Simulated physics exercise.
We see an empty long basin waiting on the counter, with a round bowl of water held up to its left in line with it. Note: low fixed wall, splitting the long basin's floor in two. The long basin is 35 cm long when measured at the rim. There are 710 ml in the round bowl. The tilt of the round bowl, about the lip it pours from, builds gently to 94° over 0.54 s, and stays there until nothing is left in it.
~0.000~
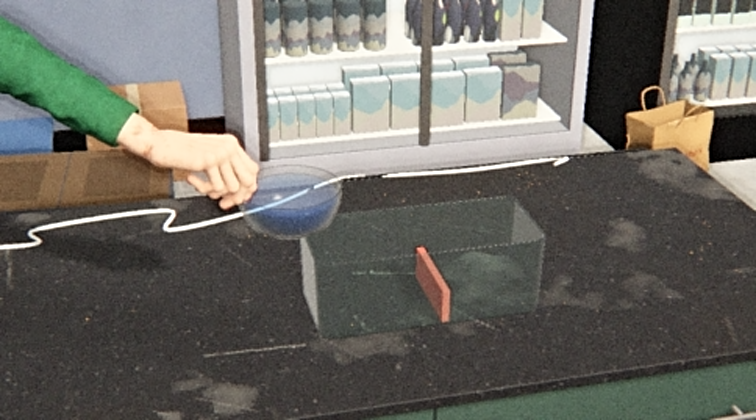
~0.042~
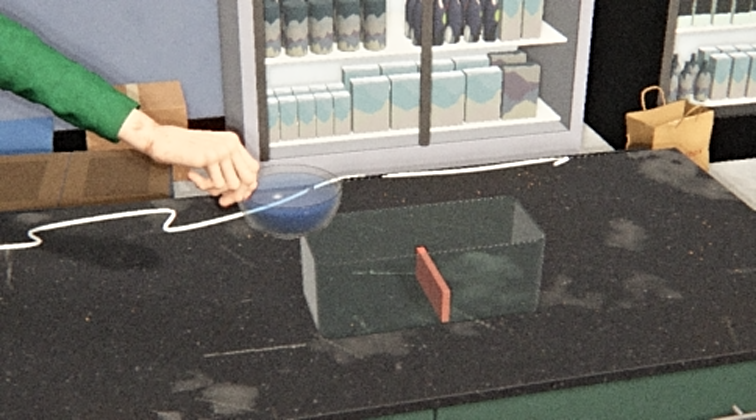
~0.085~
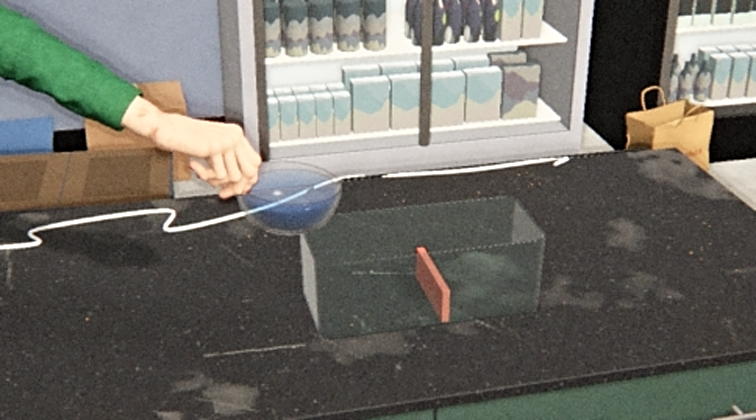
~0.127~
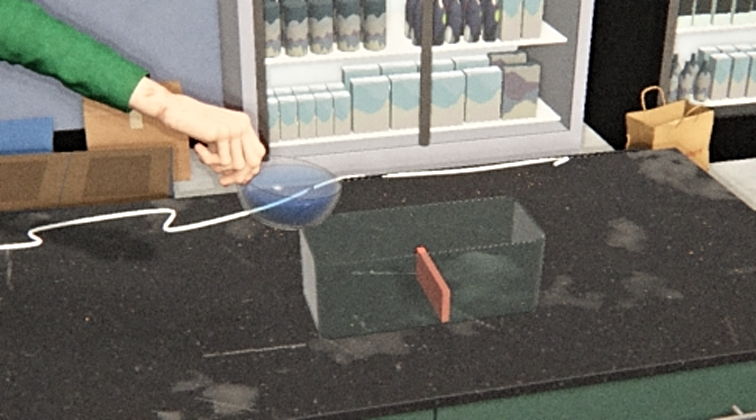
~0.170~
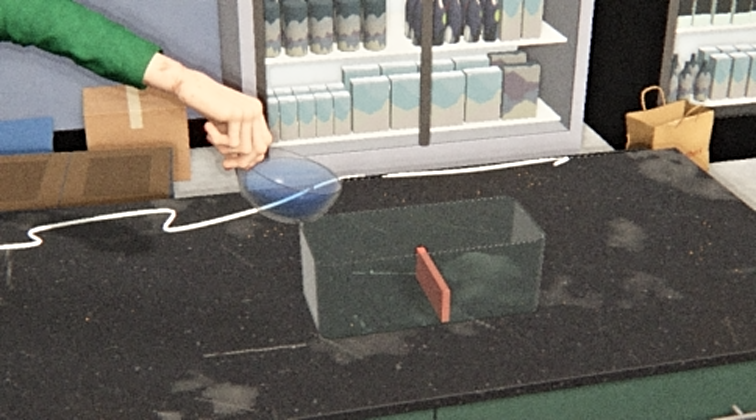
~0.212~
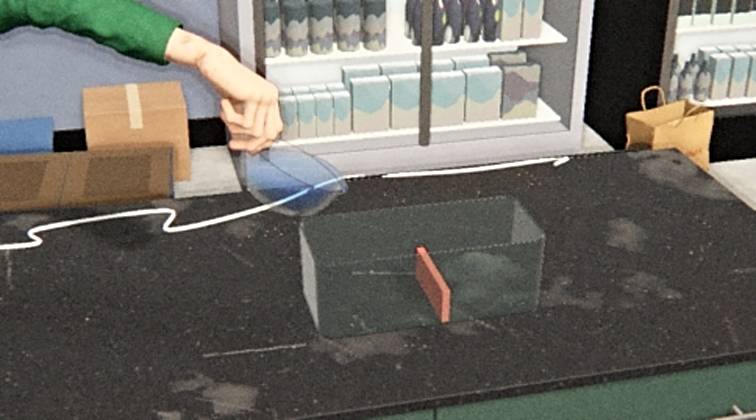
On a dark counter, a hand gradually tilts a round bowl rightward beside a long basin.
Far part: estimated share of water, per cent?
9 per cent.
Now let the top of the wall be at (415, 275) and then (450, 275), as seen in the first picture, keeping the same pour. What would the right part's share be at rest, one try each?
Result: 50 per cent, then 15 per cent.
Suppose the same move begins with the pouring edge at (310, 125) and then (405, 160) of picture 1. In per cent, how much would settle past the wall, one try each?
5 and 80 %.
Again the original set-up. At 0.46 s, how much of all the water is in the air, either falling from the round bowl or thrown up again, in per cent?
56 %.
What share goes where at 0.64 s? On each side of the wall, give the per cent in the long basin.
Left roughly 84 per cent, right roughly 7.
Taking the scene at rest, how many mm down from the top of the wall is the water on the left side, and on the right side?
I'd say some 34 mm on the left and some 52 mm on the right.
Then, 0.46 s in, the tilt is 89° and 27 per cent is still to pour, 16 is left of the wall and 0 right of it.
Then, 0.64 s in, the tilt is 94° and 1 per cent is still to pour, 84 is left of the wall and 7 right of it.
Then, 0.83 s in, the tilt is 94° and 0 per cent is still to pour, 83 is left of the wall and 7 right of it.
Then, 1.04 s in, the tilt is 94° and 0 per cent is still to pour, 86 is left of the wall and 8 right of it.
Finally, 86 per cent lies left of the wall, 9 right of it and 6 outside.
